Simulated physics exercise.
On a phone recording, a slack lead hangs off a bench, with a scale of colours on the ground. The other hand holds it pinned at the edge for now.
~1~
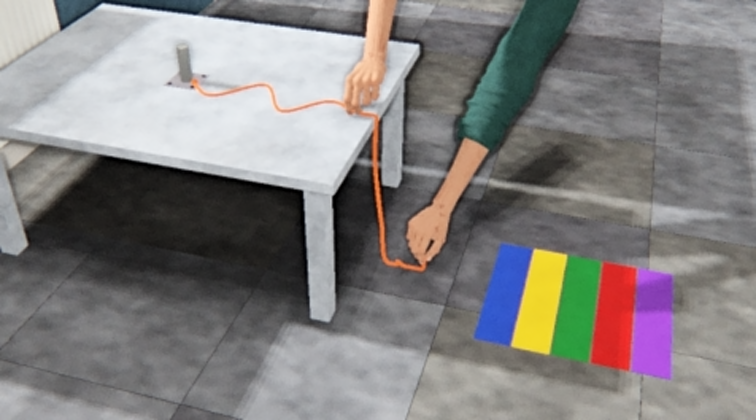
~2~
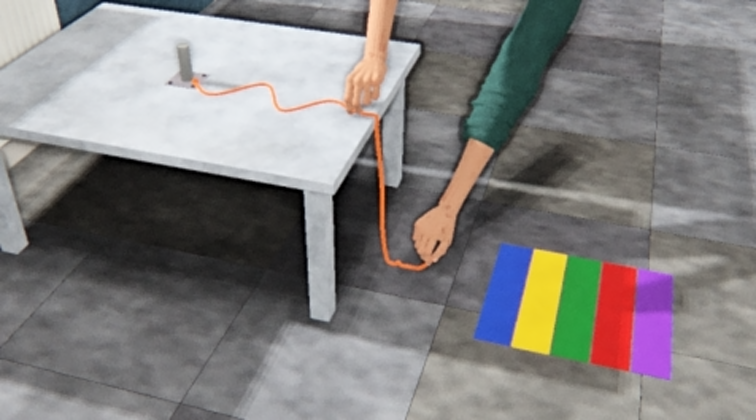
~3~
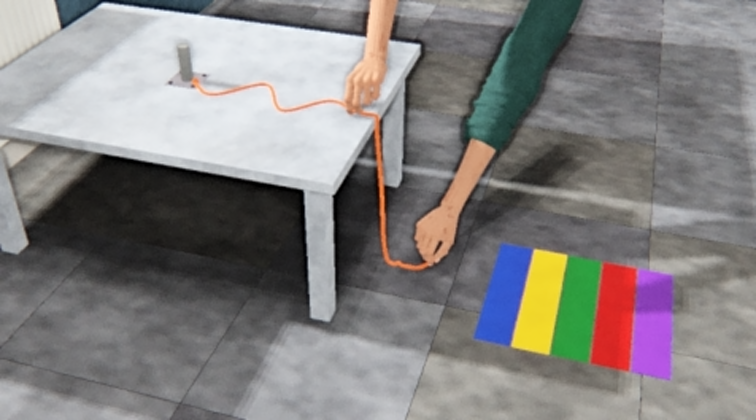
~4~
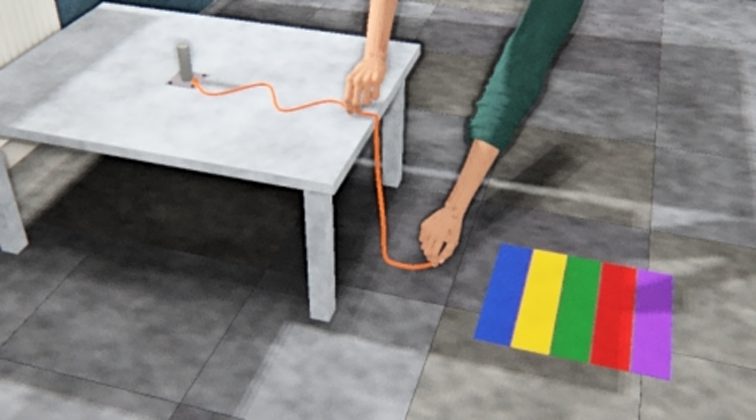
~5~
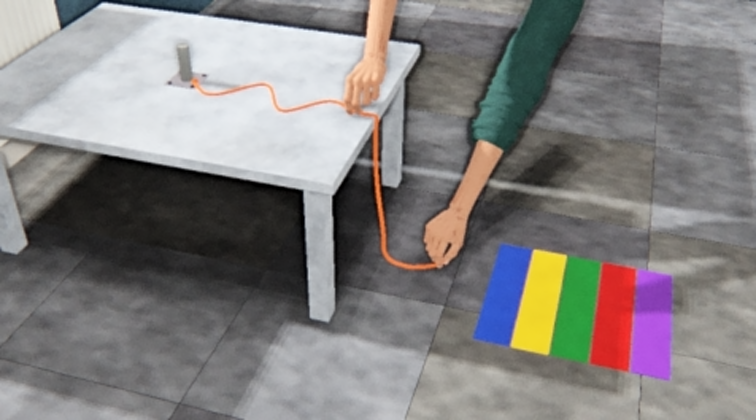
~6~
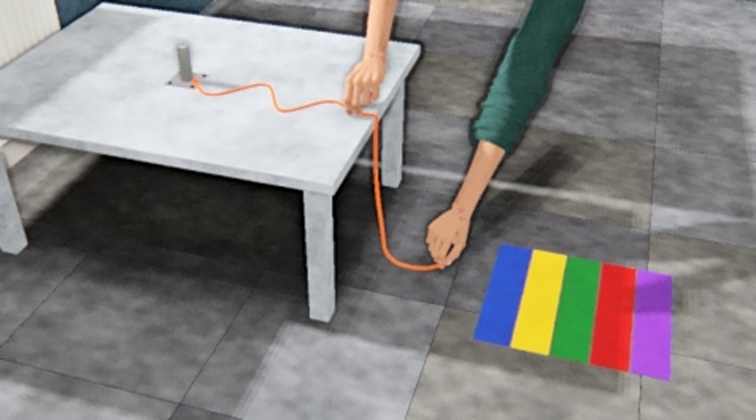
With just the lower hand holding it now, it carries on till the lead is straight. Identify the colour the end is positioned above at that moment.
It is positioned above red.
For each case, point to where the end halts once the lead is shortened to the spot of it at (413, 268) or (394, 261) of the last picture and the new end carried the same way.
One per try, the spots are (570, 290) and (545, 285).
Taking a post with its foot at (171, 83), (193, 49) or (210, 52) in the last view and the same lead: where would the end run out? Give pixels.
The places come out near (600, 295), (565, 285) and (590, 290).
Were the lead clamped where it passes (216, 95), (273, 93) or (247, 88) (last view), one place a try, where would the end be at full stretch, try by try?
Try one gives (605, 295), try two (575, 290), and try three (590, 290).
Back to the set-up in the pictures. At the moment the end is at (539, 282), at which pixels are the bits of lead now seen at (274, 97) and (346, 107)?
(308, 101) and (380, 145), approximately.
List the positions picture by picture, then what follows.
End (425, 259); blue (497, 323); yellow (535, 330); green (573, 338); red (612, 346); purple (652, 355), in the first frame.
End (431, 260); lead through (211, 95) (273, 92) (313, 104) (376, 123) (382, 191) (385, 250), in the second frame.
End (433, 261), in the third frame.
End (437, 262); lead through (211, 95) (273, 92) (313, 104) (376, 123) (380, 190) (384, 250), in the fourth frame.
End (442, 263), in the fifth frame.
End (445, 263); lead through (210, 95) (272, 93) (312, 105) (376, 123) (377, 190) (386, 252), in the sixth frame.
Soon after, end near (539, 282); over yellow.
Then, end near (587, 291); over green.
At full stretch, end near (616, 297); over red. It gets as far as the red strip.
